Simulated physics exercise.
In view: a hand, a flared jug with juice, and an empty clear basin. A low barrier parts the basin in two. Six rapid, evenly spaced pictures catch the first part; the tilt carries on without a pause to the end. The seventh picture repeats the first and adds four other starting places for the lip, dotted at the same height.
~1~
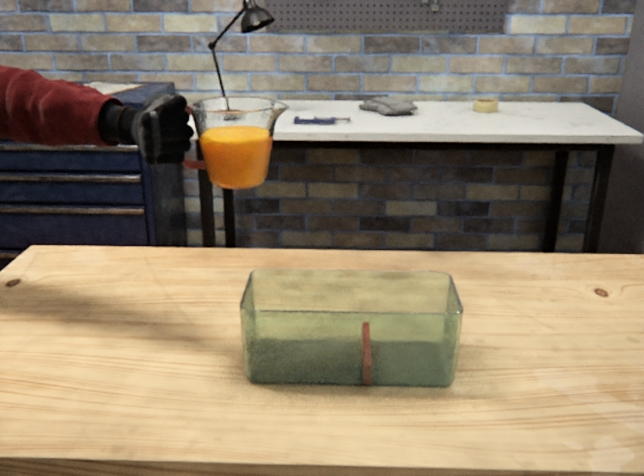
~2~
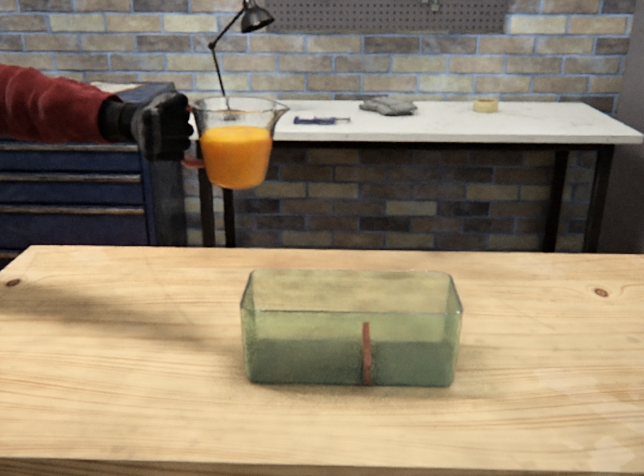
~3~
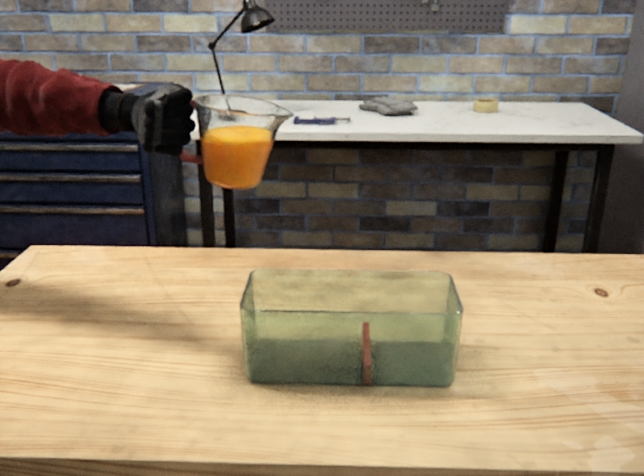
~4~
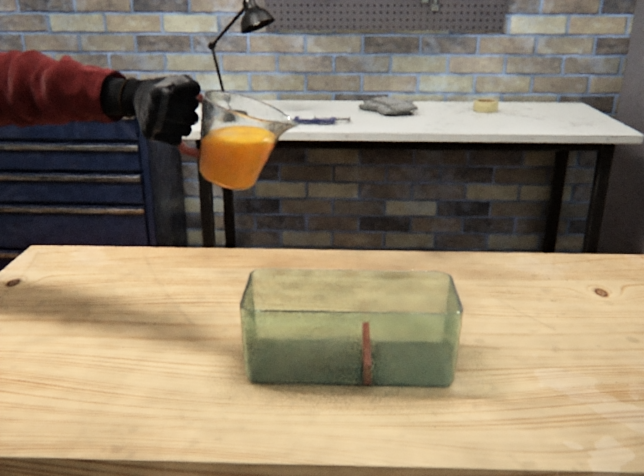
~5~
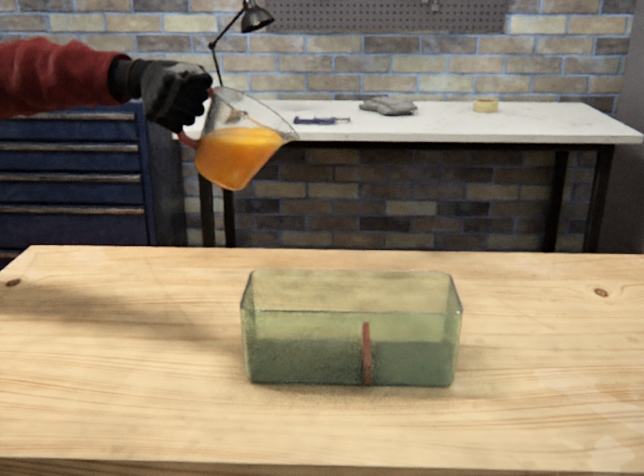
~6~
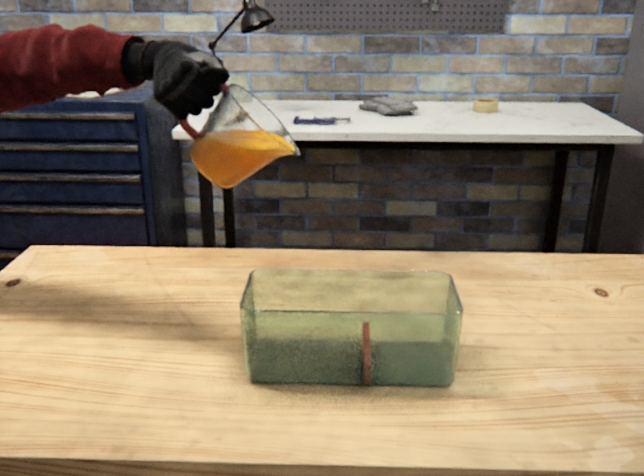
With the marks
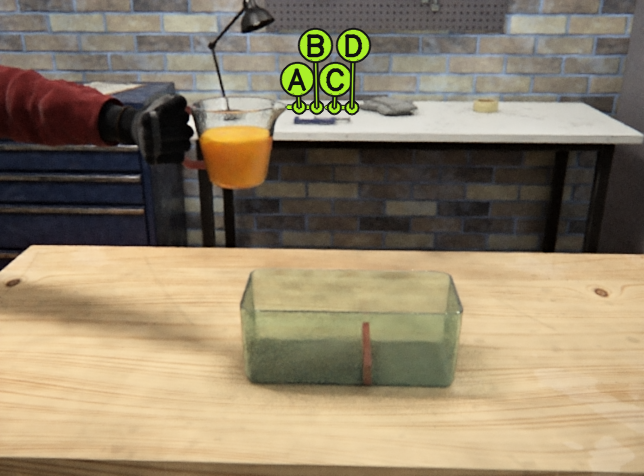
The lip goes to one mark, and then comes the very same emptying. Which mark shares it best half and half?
Best: C.
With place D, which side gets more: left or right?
The right side.
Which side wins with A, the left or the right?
More ends on the left.
On the marked copy, A at (299, 107); B at (316, 107); C at (334, 107); D at (351, 107).
If A is chosen, about 82 % ends left of the wall and 10 % right of it; 8 % is lost outside.
If B is chosen, about 79 % ends left of the wall and 16 % right of it; 5 % is lost outside.
If C is chosen, about 41 % ends left of the wall and 54 % right of it; 5 % is lost outside.
If D is chosen, about 22 % ends left of the wall and 73 % right of it; 5 % is lost outside.
